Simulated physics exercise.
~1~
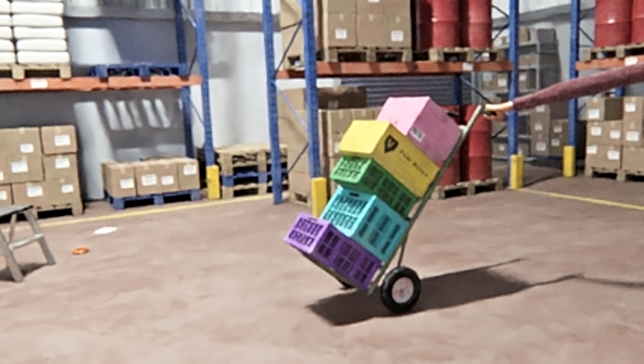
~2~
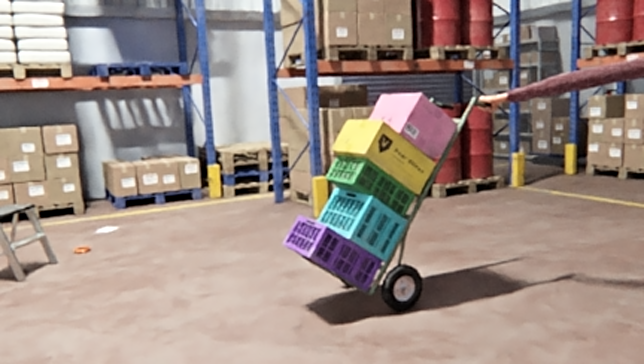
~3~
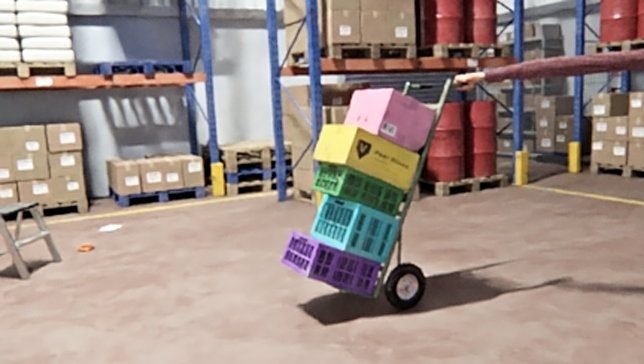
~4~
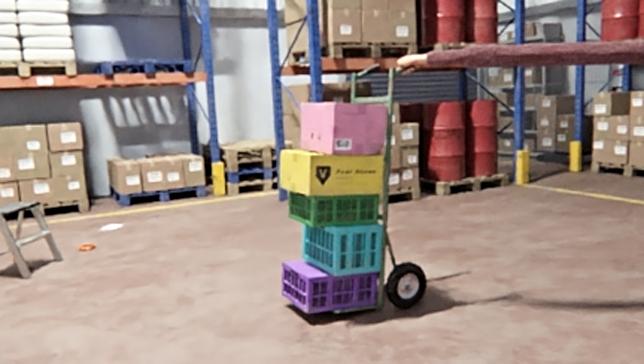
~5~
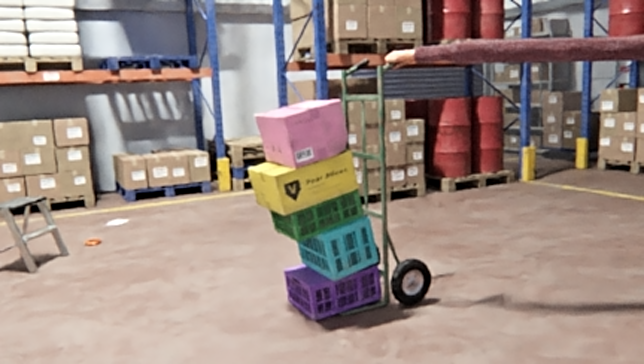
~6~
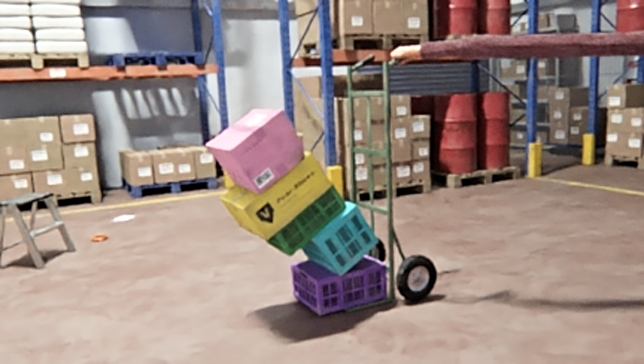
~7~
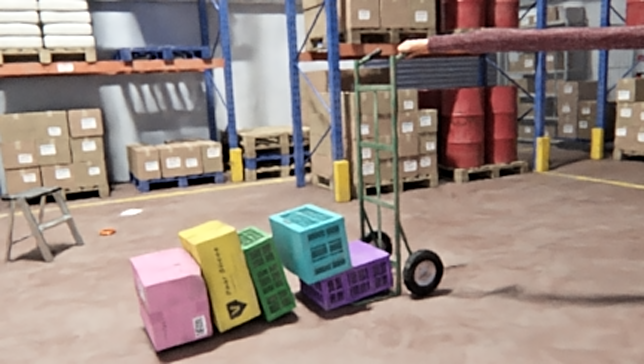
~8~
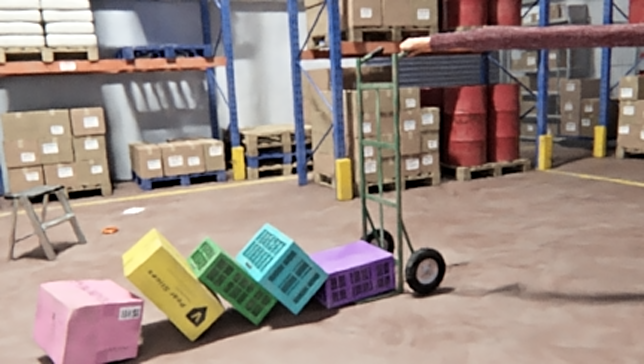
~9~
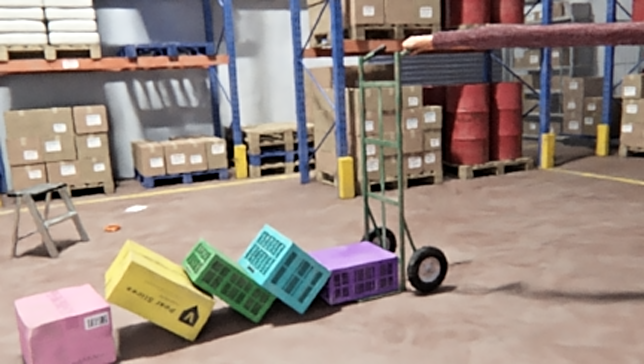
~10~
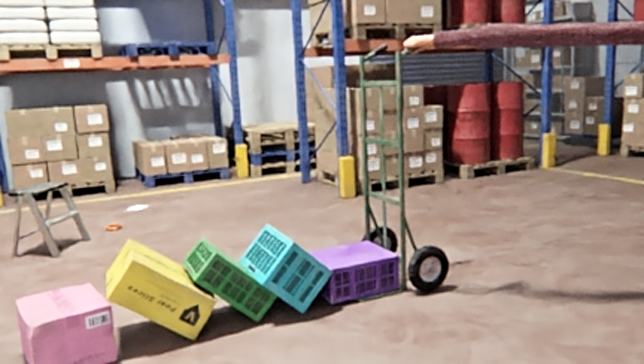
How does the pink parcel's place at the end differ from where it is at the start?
At the start the pink parcel sits on top of the stack on the leaning sack truck. By the end it lies on the floor at the far left, the farthest of the fallen items from the truck.
